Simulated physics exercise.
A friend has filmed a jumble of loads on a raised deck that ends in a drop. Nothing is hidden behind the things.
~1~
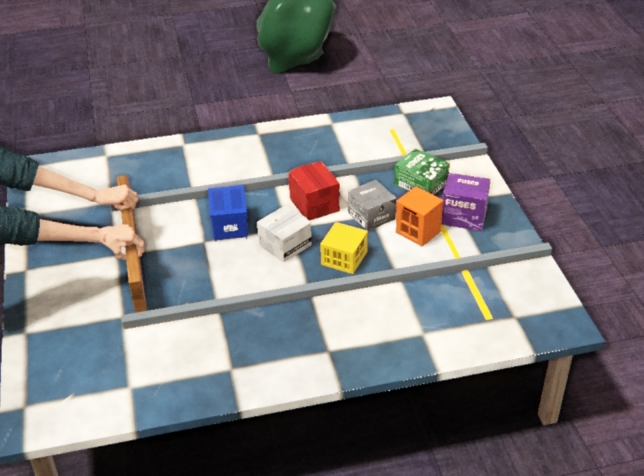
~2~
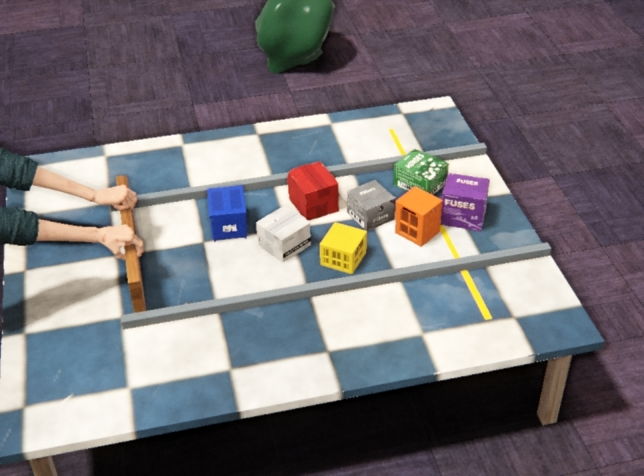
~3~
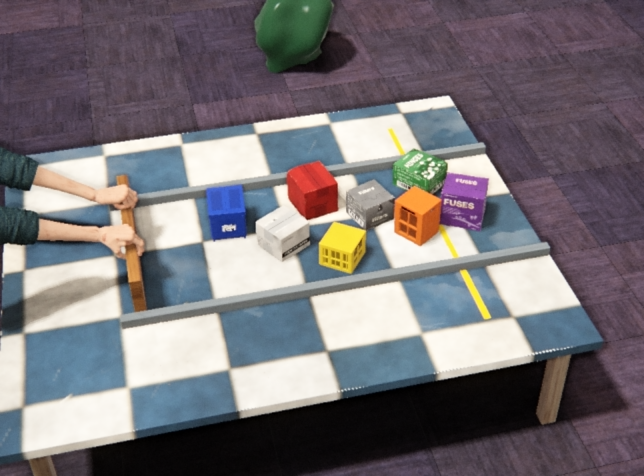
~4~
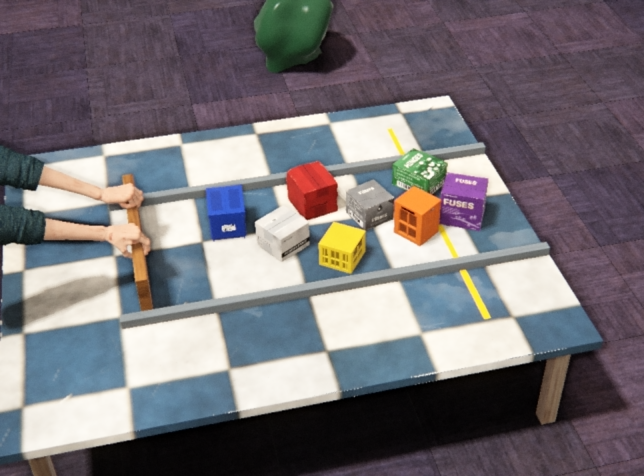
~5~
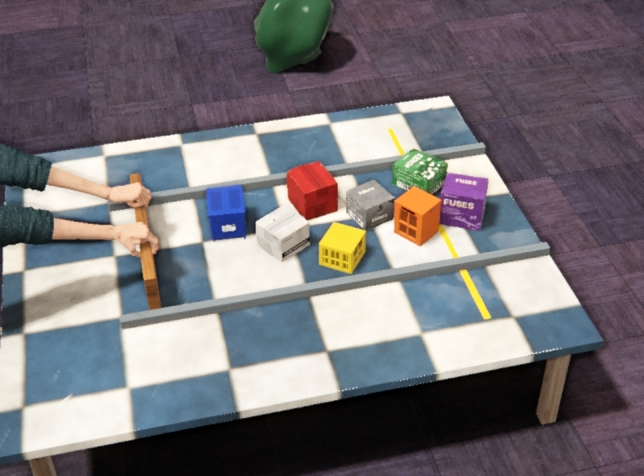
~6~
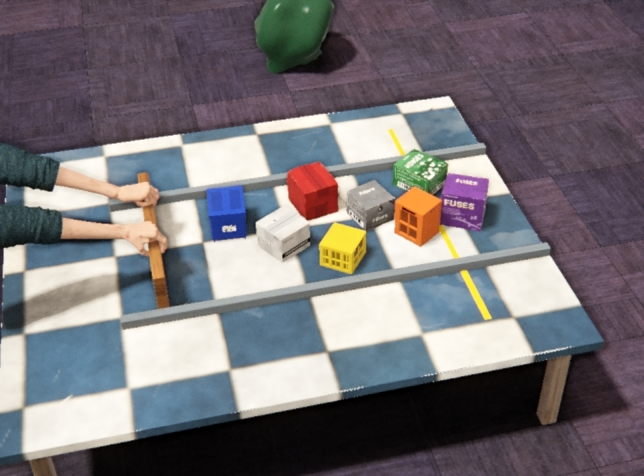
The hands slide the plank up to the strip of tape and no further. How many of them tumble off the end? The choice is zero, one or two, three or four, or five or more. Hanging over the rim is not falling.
Outcome: The number that fall off is one or two.
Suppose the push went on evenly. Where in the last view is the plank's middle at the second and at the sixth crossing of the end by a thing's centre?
First at (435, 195), next at (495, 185).
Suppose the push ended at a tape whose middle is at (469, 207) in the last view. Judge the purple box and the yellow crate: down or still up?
The purple box goes over, the yellow crate does not fall.
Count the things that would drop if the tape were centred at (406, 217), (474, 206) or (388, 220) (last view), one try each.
It would be 0, 5 and 0.
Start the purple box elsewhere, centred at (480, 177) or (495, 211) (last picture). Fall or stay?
The purple box drops off; tumbles off.
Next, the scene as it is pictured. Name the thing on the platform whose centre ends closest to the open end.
Foremost is the purple box.
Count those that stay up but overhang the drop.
It comes to 1.
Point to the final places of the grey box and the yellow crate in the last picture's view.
Near (482, 187) and (473, 240).
Soon after, none off yet; purple box at rest near (464, 202); green box at rest near (420, 174); orange crate at rest near (418, 217).
Then, none off yet; purple box at rest near (464, 202); green box moving near (424, 174); orange crate moved a little near (431, 224).
By the end, the number that fall off is one or two; fallen, green box.
